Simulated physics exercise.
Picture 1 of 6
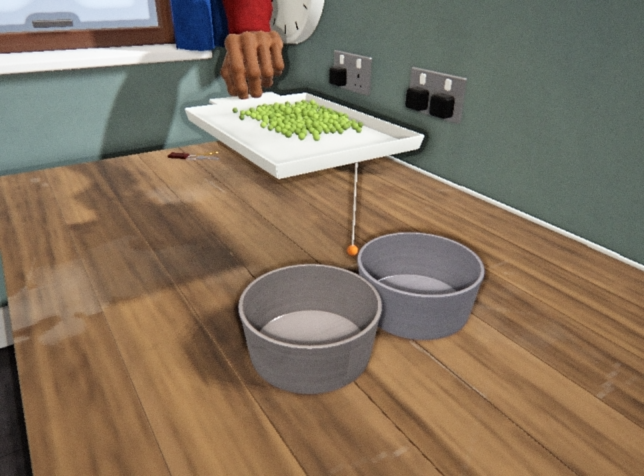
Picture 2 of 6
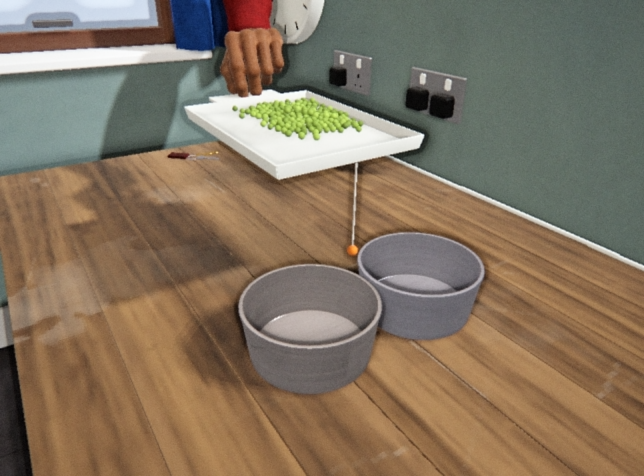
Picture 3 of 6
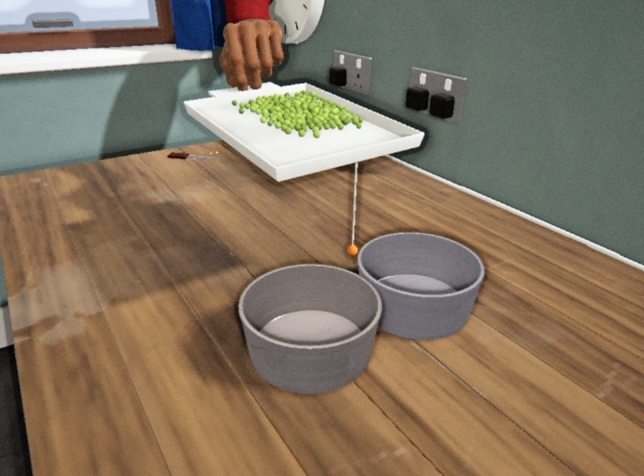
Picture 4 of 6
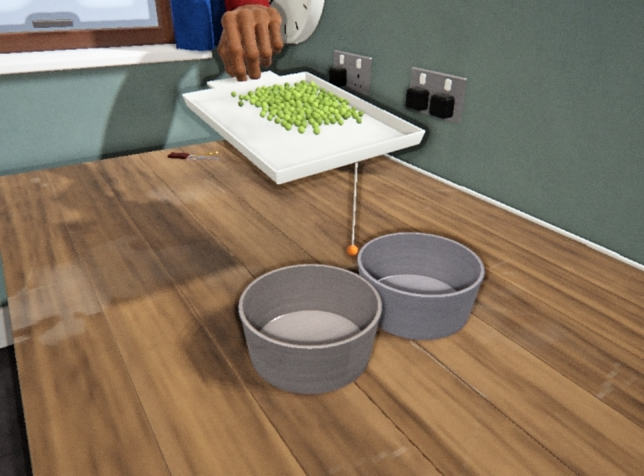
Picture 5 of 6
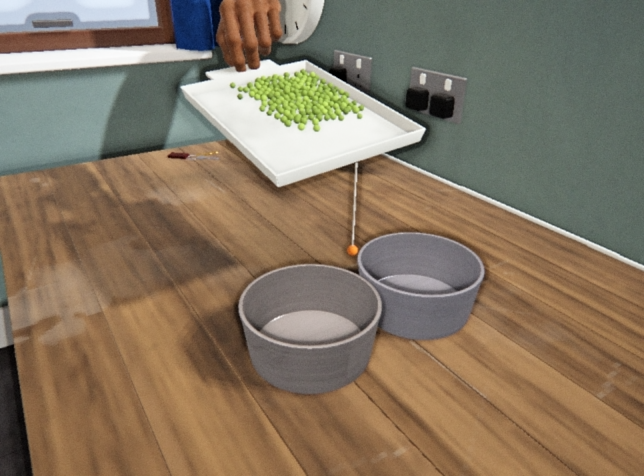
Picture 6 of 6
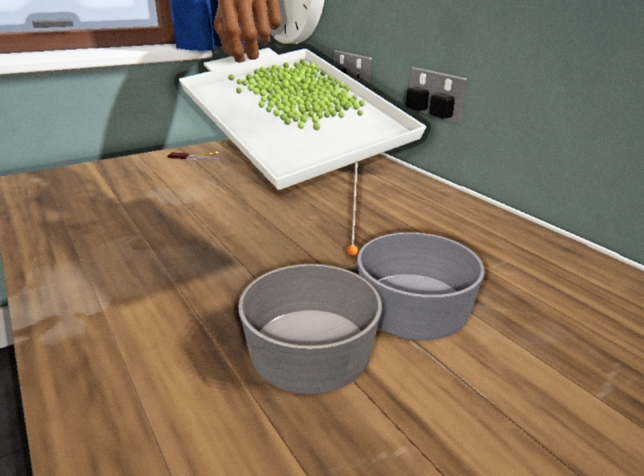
At the start, a hand holds a nearly level white tray of green peas above two empty gray dishes on a wooden table, an orange bead hanging beneath it. The hand then gradually raises the back of the tray, slanting it slightly toward its front left corner, while the peas spread a little.
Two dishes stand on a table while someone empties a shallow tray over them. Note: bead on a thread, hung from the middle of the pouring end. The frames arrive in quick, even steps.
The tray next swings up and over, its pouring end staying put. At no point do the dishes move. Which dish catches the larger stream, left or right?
The left one.
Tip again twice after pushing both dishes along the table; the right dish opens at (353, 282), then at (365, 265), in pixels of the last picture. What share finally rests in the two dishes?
Result, in turn: 70 %, 90 %.
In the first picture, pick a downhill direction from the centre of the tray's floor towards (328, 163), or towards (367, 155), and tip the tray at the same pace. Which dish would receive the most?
Results - the dish on the left side first, the dish on the right side second.
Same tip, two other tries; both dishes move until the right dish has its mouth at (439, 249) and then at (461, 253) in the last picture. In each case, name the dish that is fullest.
Note: Try one - the dish on the left side; try two - the dish on the left side.
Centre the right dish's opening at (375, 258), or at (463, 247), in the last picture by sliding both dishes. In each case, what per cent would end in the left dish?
Near 100 % and 20 %.
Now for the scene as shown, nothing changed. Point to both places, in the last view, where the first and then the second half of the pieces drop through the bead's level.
I'd place the first part at (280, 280) and the rest at (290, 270).
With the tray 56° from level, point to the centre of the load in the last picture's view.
Somewhere about pixel (295, 175).
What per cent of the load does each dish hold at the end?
The left dish has 100 per cent, the right dish has 0.
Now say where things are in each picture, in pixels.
Corners of the pouring end near (278, 163) and (420, 135), level; middle of the load near (299, 117), dried peas; left dish near (350, 360); right dish near (462, 310); bead on its thread near (352, 250), in the first frame.
Corners of the pouring end near (278, 164) and (420, 135), level; middle of the load near (299, 116), in the second frame.
Corners of the pouring end near (278, 166) and (420, 133), tipped barely, lowest at the left corner; middle of the load near (299, 111), in the third frame.
Corners of the pouring end near (278, 170) and (420, 131), tipped a little, lowest at the left corner; middle of the load near (299, 104), in the fourth frame.
Corners of the pouring end near (278, 173) and (421, 128), tipped a little, lowest at the left corner; middle of the load near (298, 97), in the fifth frame.
Corners of the pouring end near (278, 177) and (422, 126), tipped a little, lowest at the left corner; middle of the load near (298, 90); left dish near (350, 360); right dish near (462, 310), in the sixth frame.
Shortly afterwards, tray tipped steeply; the bulk on the tray; near a quarter in the left dish; only a few in the air.
Next, tray tipped right over; near a quarter on the tray; the bulk in the left dish; only a few outside both; a little in the air.
Some moments later, tray tipped past a quarter turn; all but a few in the left dish; only a few outside both.
In the end, tray tipped past a quarter turn; all but a few in the left dish; none at all in the right dish; only a few outside both.
